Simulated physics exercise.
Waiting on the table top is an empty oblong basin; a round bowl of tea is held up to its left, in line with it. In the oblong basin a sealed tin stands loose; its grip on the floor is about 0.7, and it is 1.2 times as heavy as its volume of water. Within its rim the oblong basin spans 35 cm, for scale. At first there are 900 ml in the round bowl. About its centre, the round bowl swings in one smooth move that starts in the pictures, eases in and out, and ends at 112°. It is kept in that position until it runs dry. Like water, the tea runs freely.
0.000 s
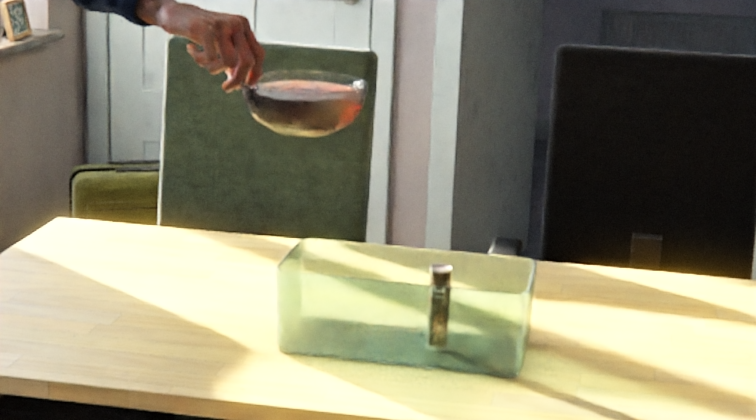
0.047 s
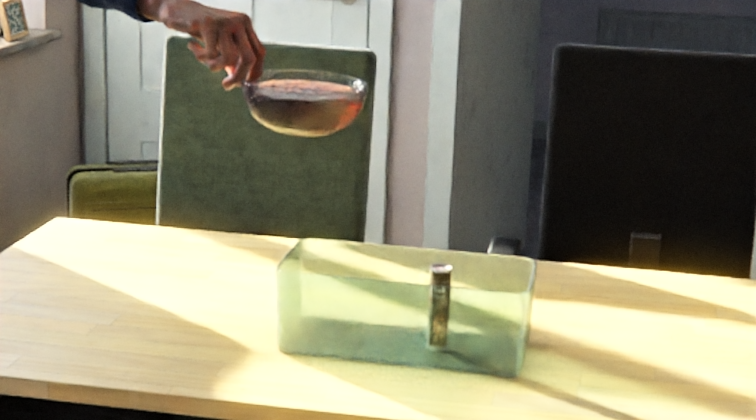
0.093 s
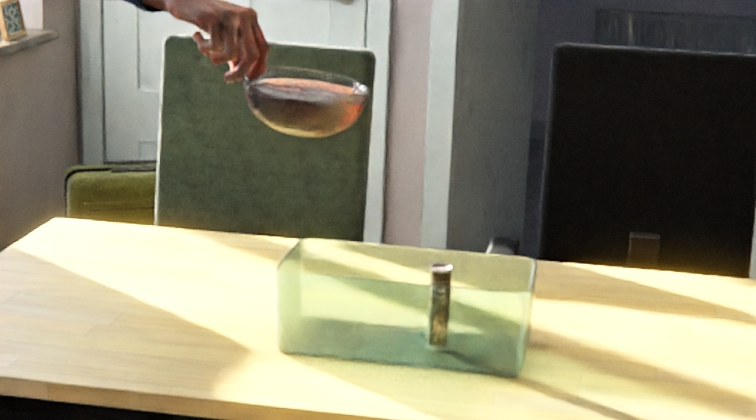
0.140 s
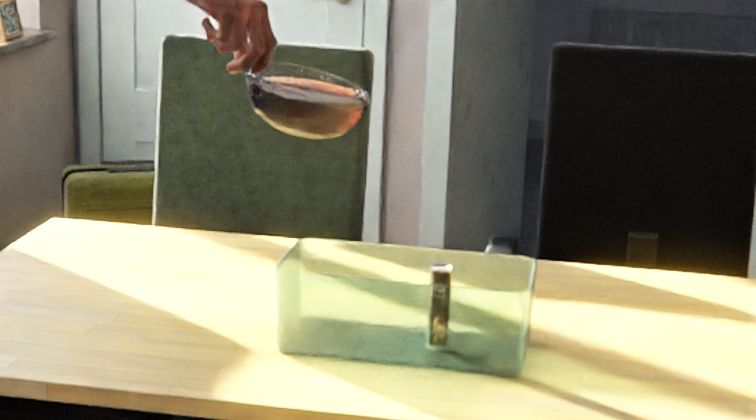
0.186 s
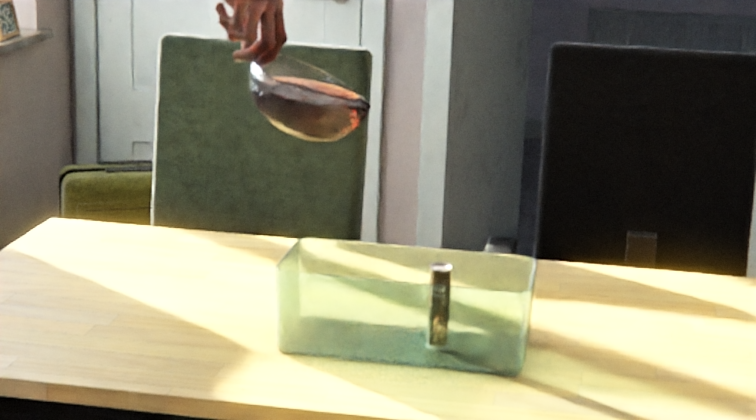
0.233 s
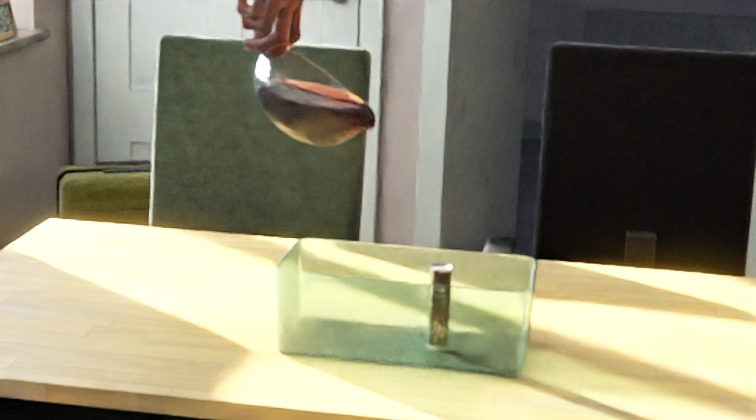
At a sunlit wooden table with chairs behind it, a hand holds a round glass bowl of tea above and left of a clear oblong basin containing a small upright tin, then gradually tilts the bowl rightward.
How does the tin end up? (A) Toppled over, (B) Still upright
Option A: Toppled over.
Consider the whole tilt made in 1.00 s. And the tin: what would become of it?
It stays steady, then.
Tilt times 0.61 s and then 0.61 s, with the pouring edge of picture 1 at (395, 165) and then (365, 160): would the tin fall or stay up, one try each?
Try 1: Tipped over; try 2: Still standing.
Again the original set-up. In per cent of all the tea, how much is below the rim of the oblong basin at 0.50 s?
Fraction in basin: Approx. 36%.
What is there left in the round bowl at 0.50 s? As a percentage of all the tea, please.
Roughly 4 %.
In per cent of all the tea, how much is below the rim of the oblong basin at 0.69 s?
The fraction sits near 96 in a hundred.
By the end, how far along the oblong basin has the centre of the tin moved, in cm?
All told, the tin's centre has moved close to 6.5 cm.
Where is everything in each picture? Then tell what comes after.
The first picture shows tilt 0°; pouring edge (366, 88); surface from (248, 87) to (363, 96); the oblong basin's rim runs from (288, 255) to (532, 278); the tin's top is at (441, 271).
The second picture shows tilt 2°; pouring edge (366, 89); surface from (248, 87) to (364, 96).
The third picture shows tilt 6°; pouring edge (367, 94); surface from (250, 84) to (365, 98).
The fourth picture shows tilt 14°; pouring edge (368, 102); surface from (251, 80) to (366, 102).
The fifth picture shows tilt 24°; pouring edge (367, 113); surface from (255, 80) to (367, 108); 2 per cent is over the edge.
The sixth picture shows tilt 36°; pouring edge (364, 126); surface from (259, 82) to (353, 110); 9 per cent is over the edge.
By 0.50 s the tilt is 103° and 4 per cent is still to pour; the tin stands where it began.
By 0.69 s the tilt is 112° and 0 per cent is still to pour; the tin leans 8°.
By 0.89 s the tilt is 112° and 0 per cent is still to pour; the tin leans 16°.
By 1.11 s the tilt is 112° and 0 per cent is still to pour; the tin lies on its side.
At rest the tin lies on its side.
